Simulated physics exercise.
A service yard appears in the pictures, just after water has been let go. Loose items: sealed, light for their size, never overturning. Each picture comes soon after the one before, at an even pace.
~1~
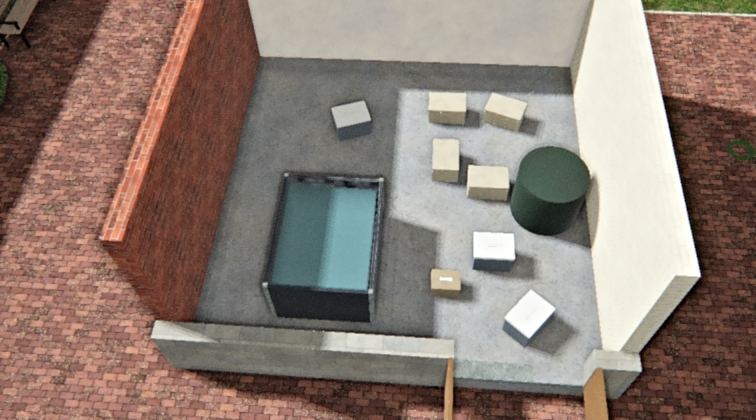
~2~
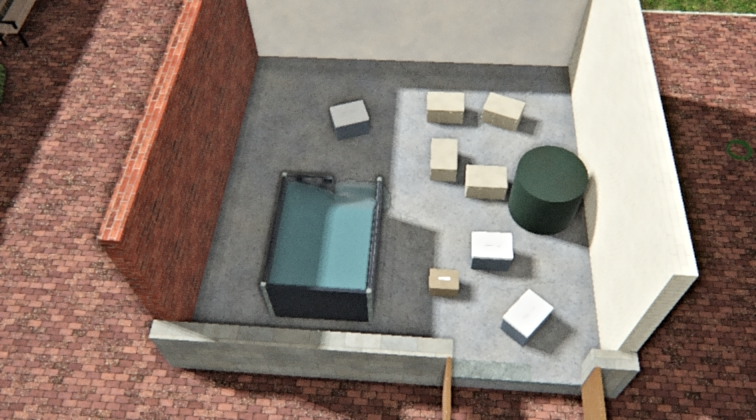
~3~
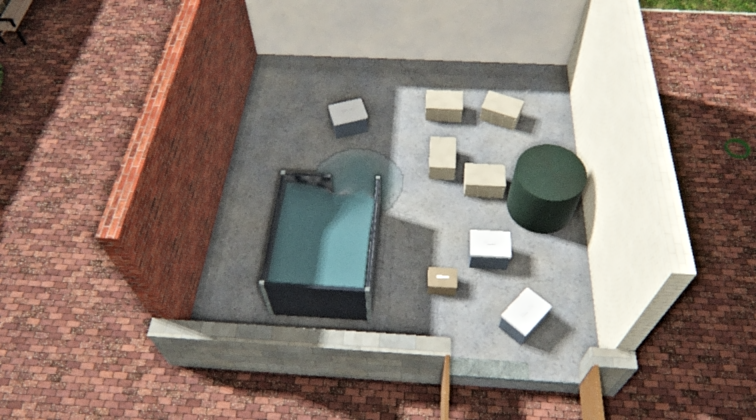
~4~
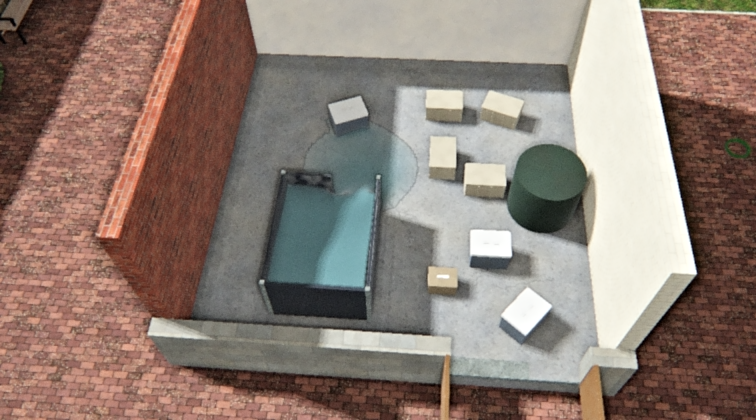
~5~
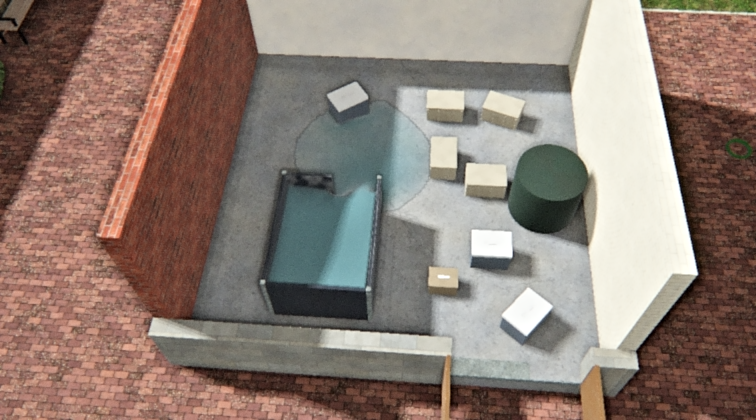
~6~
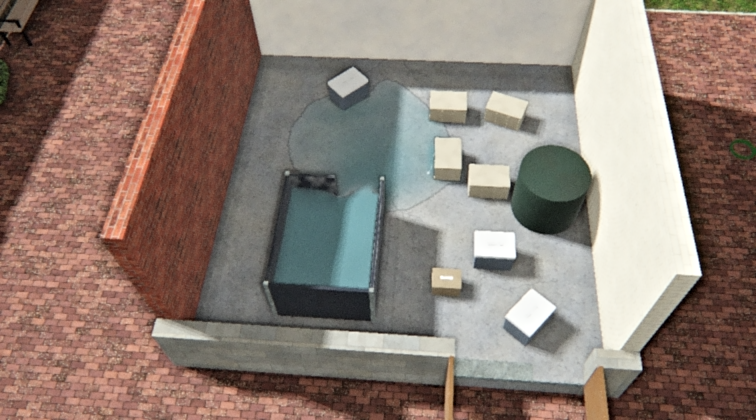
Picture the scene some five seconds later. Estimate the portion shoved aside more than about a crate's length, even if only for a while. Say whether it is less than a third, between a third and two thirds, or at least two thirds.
It is between a third and two thirds.
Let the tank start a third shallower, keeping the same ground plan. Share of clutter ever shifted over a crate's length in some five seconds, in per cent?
Roughly 50 %.
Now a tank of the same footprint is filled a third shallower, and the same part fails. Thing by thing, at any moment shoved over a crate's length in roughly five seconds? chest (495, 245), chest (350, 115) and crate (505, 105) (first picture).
Item by item: Missed the mark, then cleared the mark, then cleared the mark.
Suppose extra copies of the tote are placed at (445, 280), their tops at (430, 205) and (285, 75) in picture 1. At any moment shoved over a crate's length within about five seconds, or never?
First one missed the mark, second one cleared the mark.
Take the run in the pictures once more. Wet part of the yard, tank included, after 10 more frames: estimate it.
That works out to about 55 in a hundred.
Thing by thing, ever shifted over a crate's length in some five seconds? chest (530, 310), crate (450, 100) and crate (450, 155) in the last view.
Object by object as listed: Kept nearby, then got well clear, then got well clear.
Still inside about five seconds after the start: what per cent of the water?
About 100 percent.
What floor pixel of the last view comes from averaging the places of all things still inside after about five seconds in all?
Mean position: Approx. (471, 211) px.
A moment on, 1 of 8 are well off their spots; 0 afloat.
Next, 4 of 8 are well off their spots; 2 afloat.
Later, 4 of 8 are well off their spots; 3 afloat.
In the end, 4 of 8 are well off their spots, and 4 have been at some point; 4 afloat.
